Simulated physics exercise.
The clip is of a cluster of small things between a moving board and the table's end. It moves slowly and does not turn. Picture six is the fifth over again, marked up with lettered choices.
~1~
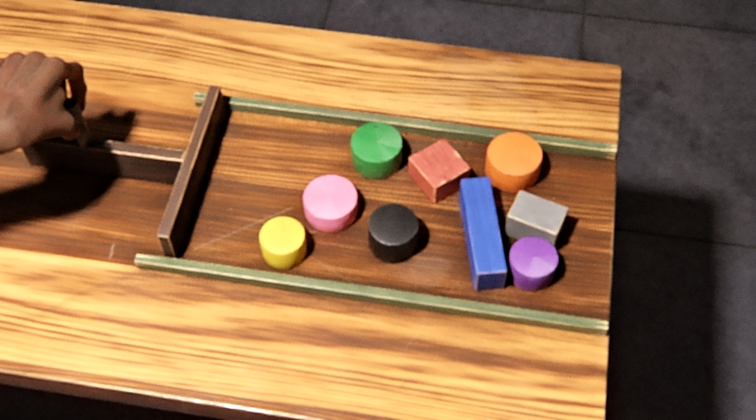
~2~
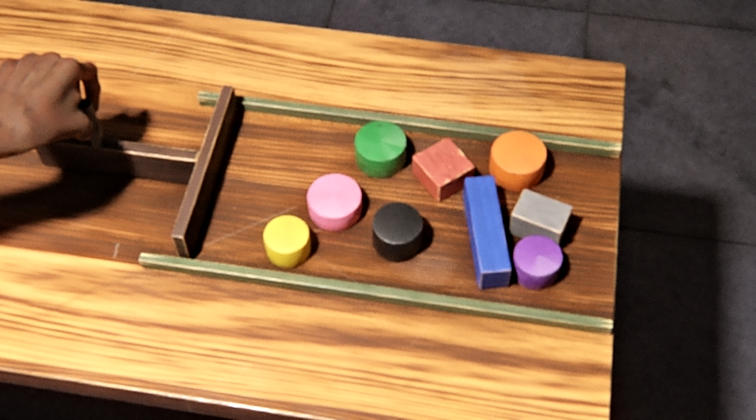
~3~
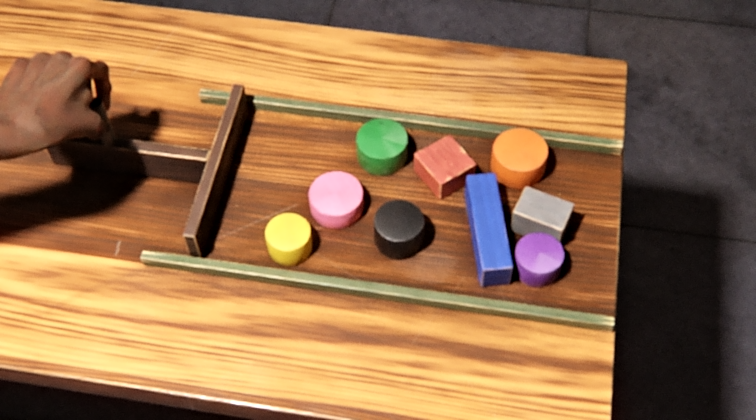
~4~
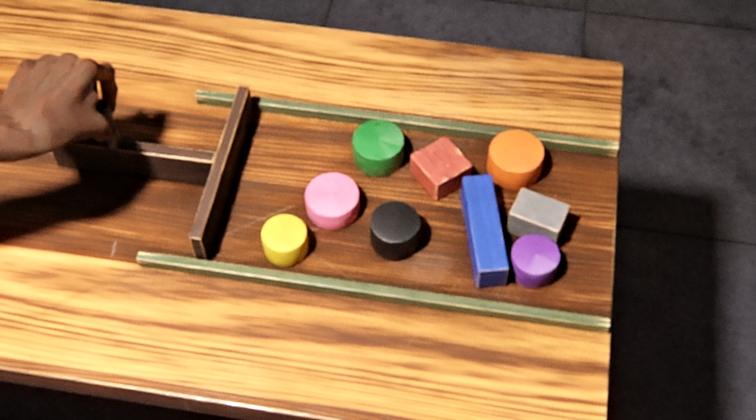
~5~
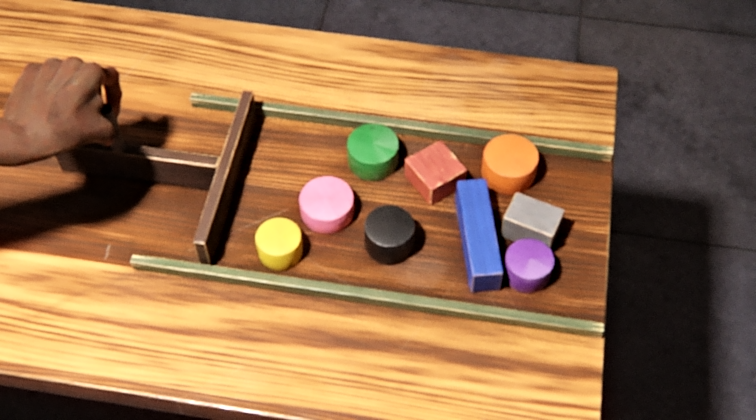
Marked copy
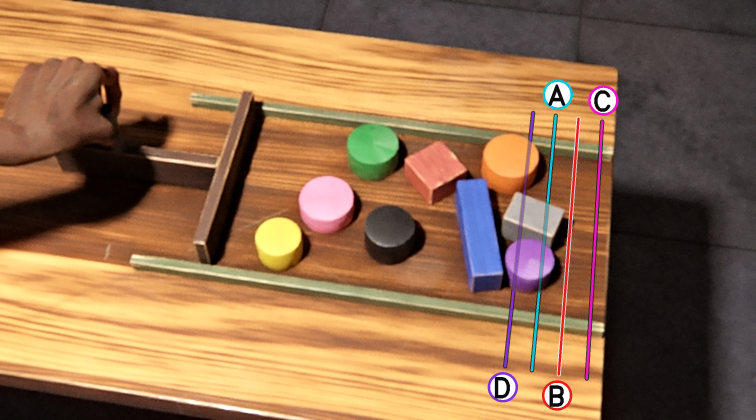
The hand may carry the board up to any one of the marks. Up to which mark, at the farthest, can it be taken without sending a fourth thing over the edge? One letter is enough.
Stop at D.
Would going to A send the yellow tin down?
No.
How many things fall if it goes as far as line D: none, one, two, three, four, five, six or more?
By then, three.
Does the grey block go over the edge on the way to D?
Yes.
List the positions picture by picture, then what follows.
In the first picture, green tin (377, 151); blue stick (482, 232); purple tin (532, 264).
In the second picture, board (204, 157); red block (443, 170).
In the third picture, board (214, 156); pink tin (337, 200).
In the fourth picture, board (221, 158); yellow tin (285, 241).
In the fifth picture, board (225, 162); green tin (373, 152); blue stick (478, 234); purple tin (528, 266).
On the marked copy, A at (545, 232); B at (569, 236); C at (595, 239); D at (520, 229).
Taking D. A third of the way, board (330, 177); yellow tin (346, 254); black tin (397, 238).
Two thirds of the way, board (437, 191); grey block (568, 233); purple tin (560, 274).
When it is over, board (519, 203); grey block over the edge; orange tin over the edge; three fallen.
As for the rest, A drops five; B drops five; C drops nine.
